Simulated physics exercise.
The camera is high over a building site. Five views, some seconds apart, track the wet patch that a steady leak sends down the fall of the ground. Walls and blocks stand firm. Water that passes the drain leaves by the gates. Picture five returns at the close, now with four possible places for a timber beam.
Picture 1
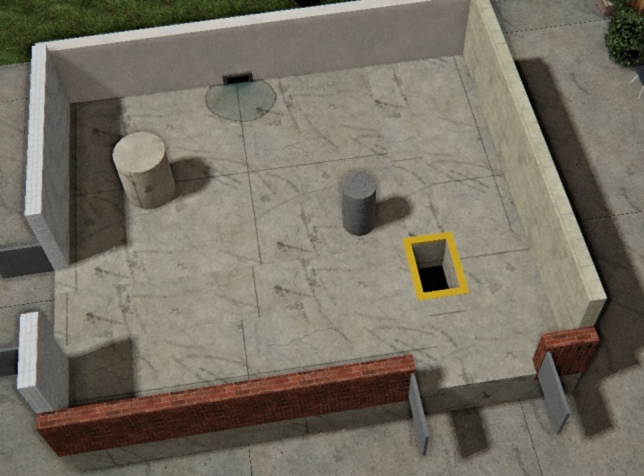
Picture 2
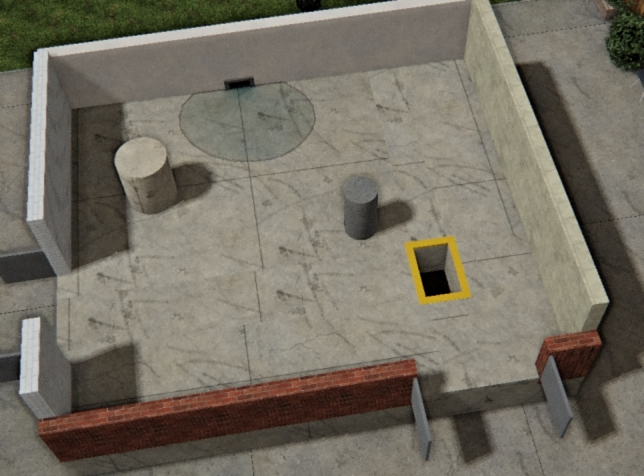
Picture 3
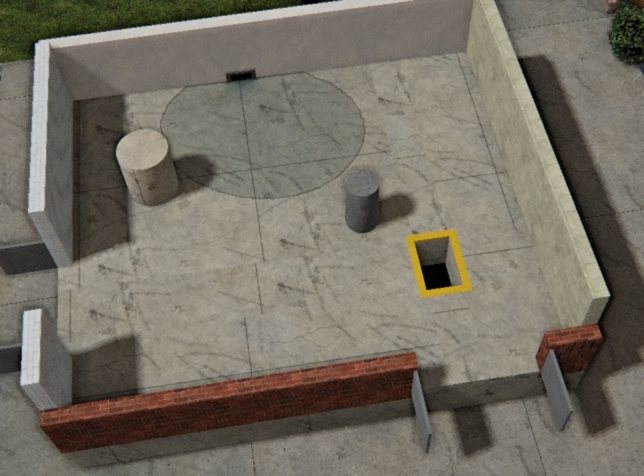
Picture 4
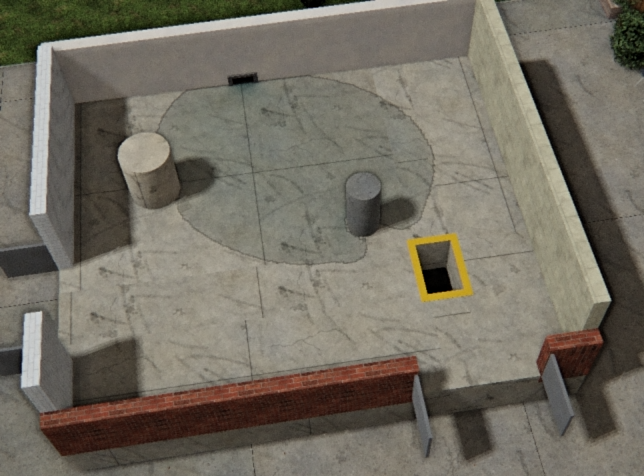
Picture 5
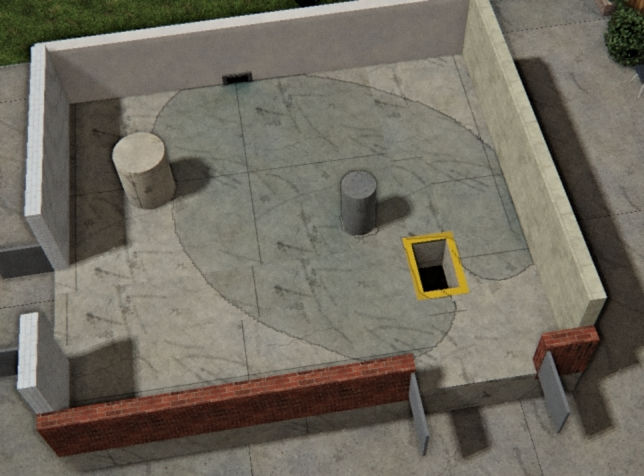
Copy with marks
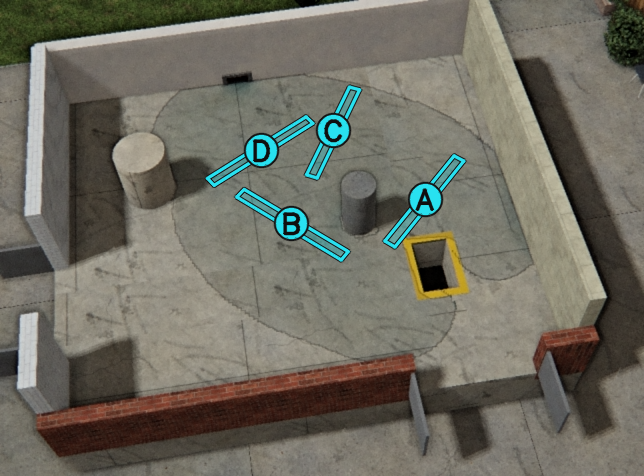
Water spreading from a wall outlet across a walled concrete yard, passing around a grey cylinder and reaching a yellow-edged square drain.
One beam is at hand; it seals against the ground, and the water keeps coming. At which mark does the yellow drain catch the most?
B beats the others.
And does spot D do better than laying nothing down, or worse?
Spot D is worse.
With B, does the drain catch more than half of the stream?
No, it does not.
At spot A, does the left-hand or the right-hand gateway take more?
The right one.
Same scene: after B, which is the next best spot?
C.
On the marked copy, A from (389, 244) to (458, 158); B from (240, 193) to (344, 255); C from (311, 176) to (354, 88); D from (210, 181) to (309, 120).
For spot A, about 13 % of the stream runs into the yellow drain, about 86 % out by the gates.
For spot B, about 23 % of the stream runs into the yellow drain, about 76 % out by the gates.
For spot C, about 18 % of the stream runs into the yellow drain, about 82 % out by the gates.
For spot D, about 13 % of the stream runs into the yellow drain, about 86 % out by the gates.
